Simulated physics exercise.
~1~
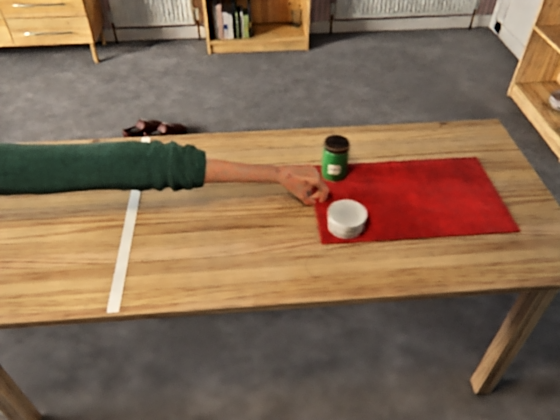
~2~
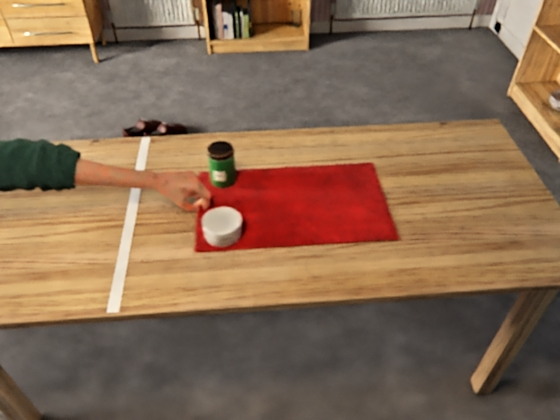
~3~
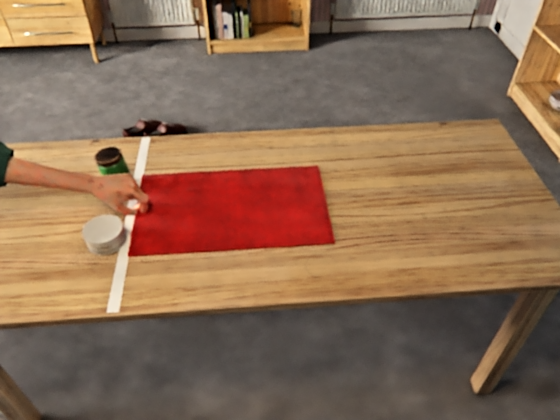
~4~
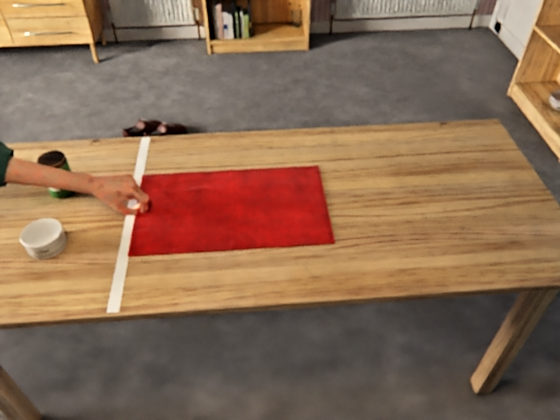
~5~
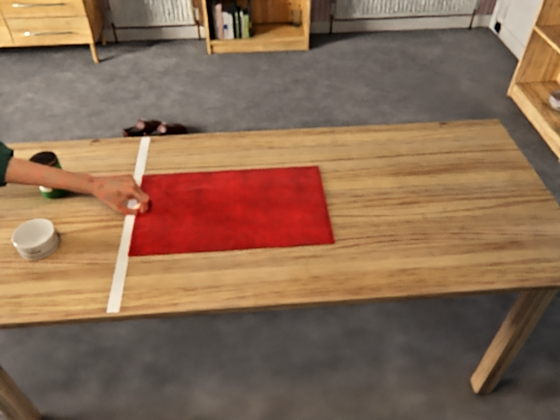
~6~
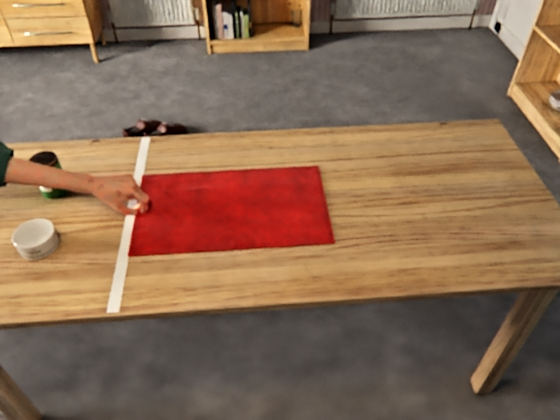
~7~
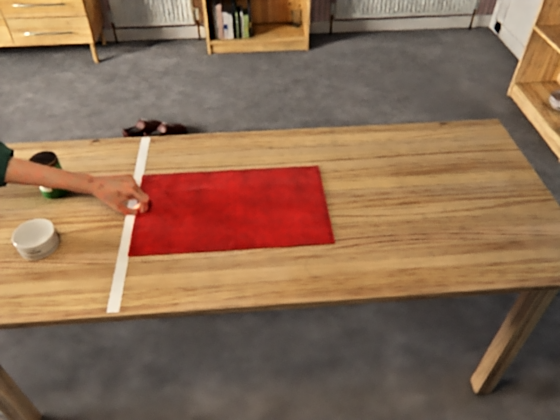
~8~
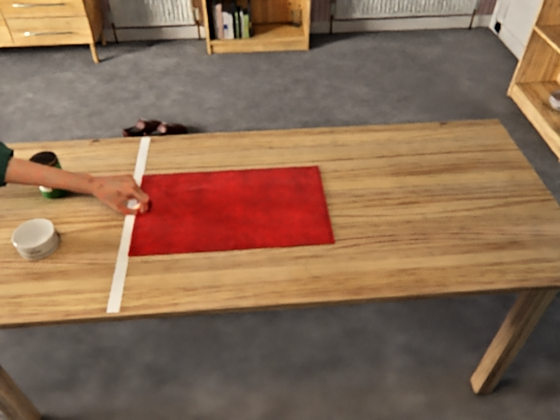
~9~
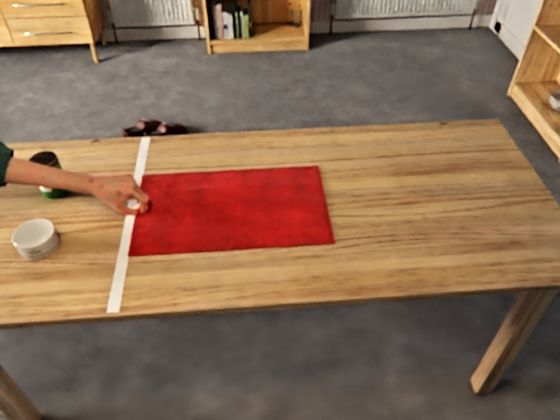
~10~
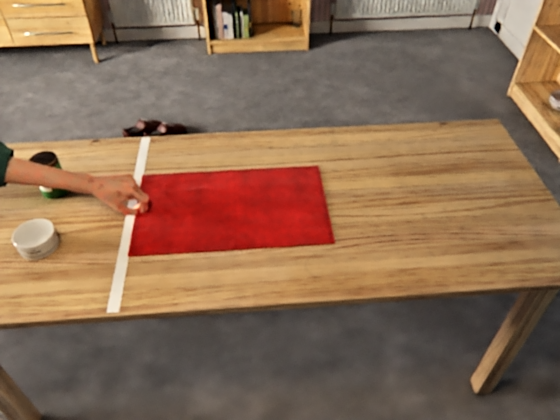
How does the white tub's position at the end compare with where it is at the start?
At the start the white tub sits on the red cloth, well to the right of the white tape. By the end it rests on the bare wood to the left of the tape, near the left side of the view.
